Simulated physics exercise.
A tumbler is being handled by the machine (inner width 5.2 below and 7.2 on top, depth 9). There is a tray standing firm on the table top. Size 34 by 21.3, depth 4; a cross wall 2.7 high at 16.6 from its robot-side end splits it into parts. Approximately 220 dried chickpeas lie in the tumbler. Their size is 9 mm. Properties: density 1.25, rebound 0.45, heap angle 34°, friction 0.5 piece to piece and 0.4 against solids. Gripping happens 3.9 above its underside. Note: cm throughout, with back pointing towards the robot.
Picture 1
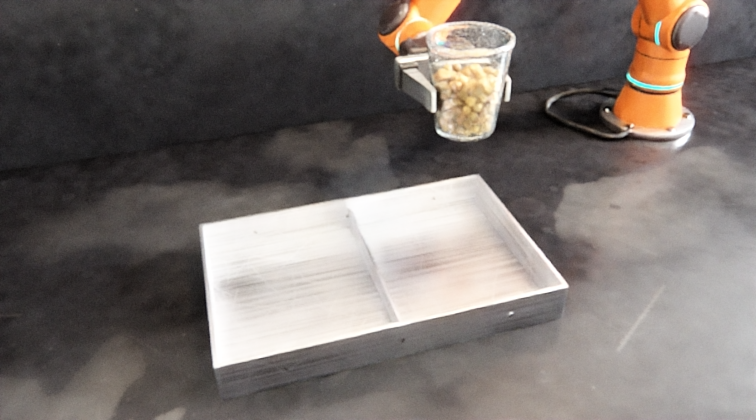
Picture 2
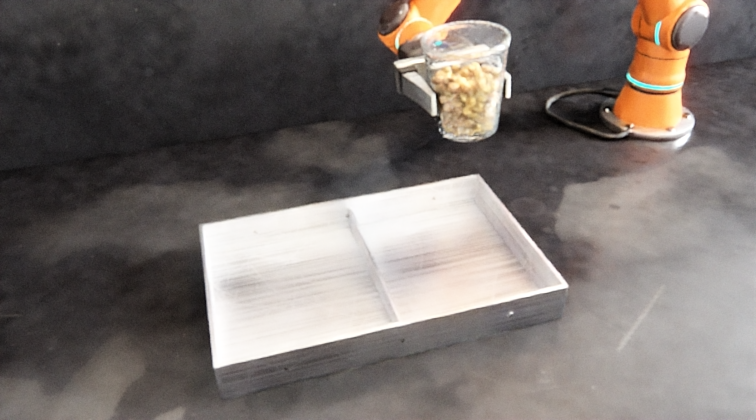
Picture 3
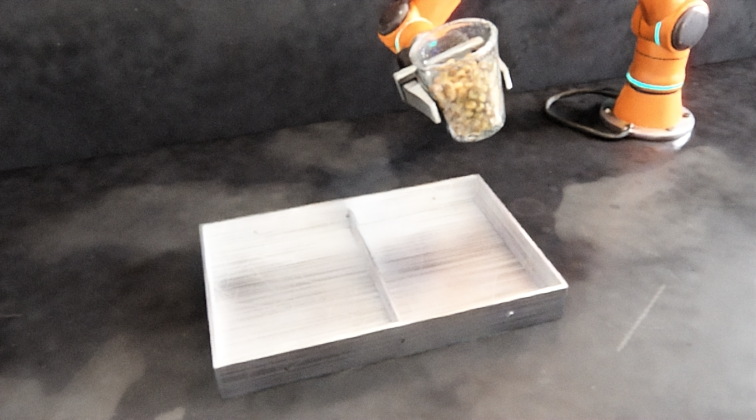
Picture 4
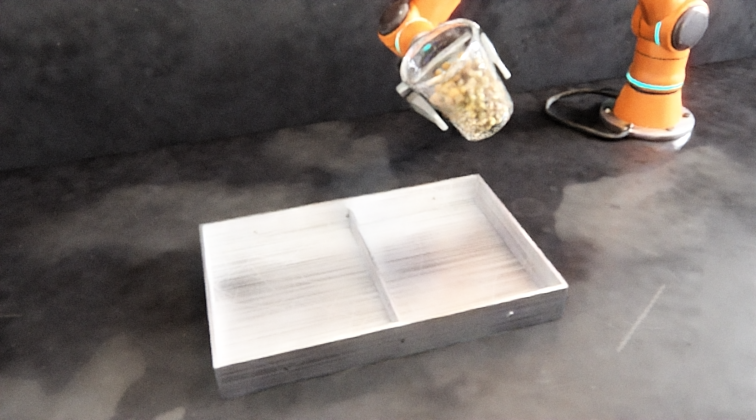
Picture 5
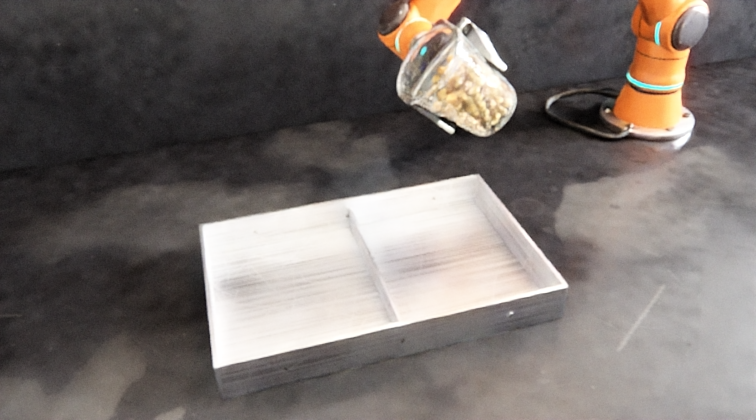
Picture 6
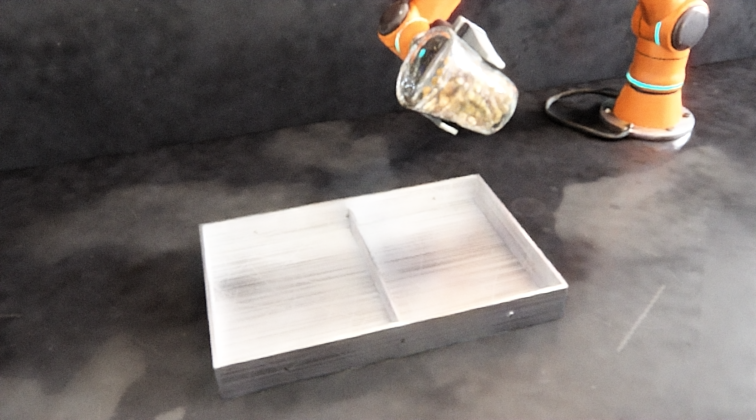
An orange robot arm held a clear tumbler of dried chickpeas above a dark table, behind a whitish divided tray, and steadily tilted it over to the left while the tray stayed still.
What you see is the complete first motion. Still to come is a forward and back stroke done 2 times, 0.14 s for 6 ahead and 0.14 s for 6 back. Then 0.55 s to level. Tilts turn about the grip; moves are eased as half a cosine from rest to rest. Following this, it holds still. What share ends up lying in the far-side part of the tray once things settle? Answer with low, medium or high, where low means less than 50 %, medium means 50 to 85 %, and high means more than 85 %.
Low.
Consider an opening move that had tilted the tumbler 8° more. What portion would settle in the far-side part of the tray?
Estimate: Close to 30 per cent.
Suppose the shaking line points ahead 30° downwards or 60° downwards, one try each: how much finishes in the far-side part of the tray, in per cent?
You'd get some 5 per cent with the first setting and some 0 per cent with the second.
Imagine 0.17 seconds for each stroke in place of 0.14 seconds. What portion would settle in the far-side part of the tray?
Estimate: Near 5 per cent.
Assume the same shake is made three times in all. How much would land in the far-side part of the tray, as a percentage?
15 per cent.
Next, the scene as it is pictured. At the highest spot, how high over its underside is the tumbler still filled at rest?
The top sits some 7.0 cm up.
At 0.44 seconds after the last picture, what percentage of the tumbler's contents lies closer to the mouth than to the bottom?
Mouth half share: Roughly 45 %.
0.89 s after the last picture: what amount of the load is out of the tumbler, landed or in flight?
By then about 25 % is out.
Then, 0.44 s after the last picture, tilted 55° forward, highest piece 23 above the table; 182 in the tumbler, 20 in the far-side part, 14 in the robot-side part, 1 in flight or on a rim.
Then, 0.89 s after the last picture, tilted 19° forward, highest piece 25 above the table; 159 in the tumbler, 30 in the far-side part, 27 in the robot-side part, 1 on the table or floor.
Then, 1.31 s after the last picture, level, highest piece 25 above the table; 159 in the tumbler, 30 in the far-side part, 27 in the robot-side part, 1 on the table or floor.
Then, 2.36 s after the last picture, level, highest piece 25 above the table; 159 in the tumbler, 30 in the far-side part, 27 in the robot-side part, 1 on the table or floor.
Final count, 159 in the tumbler, 30 in the far-side part, 27 in the robot-side part, 1 on the table or floor. That is 14 % in the far-side part of the tray.
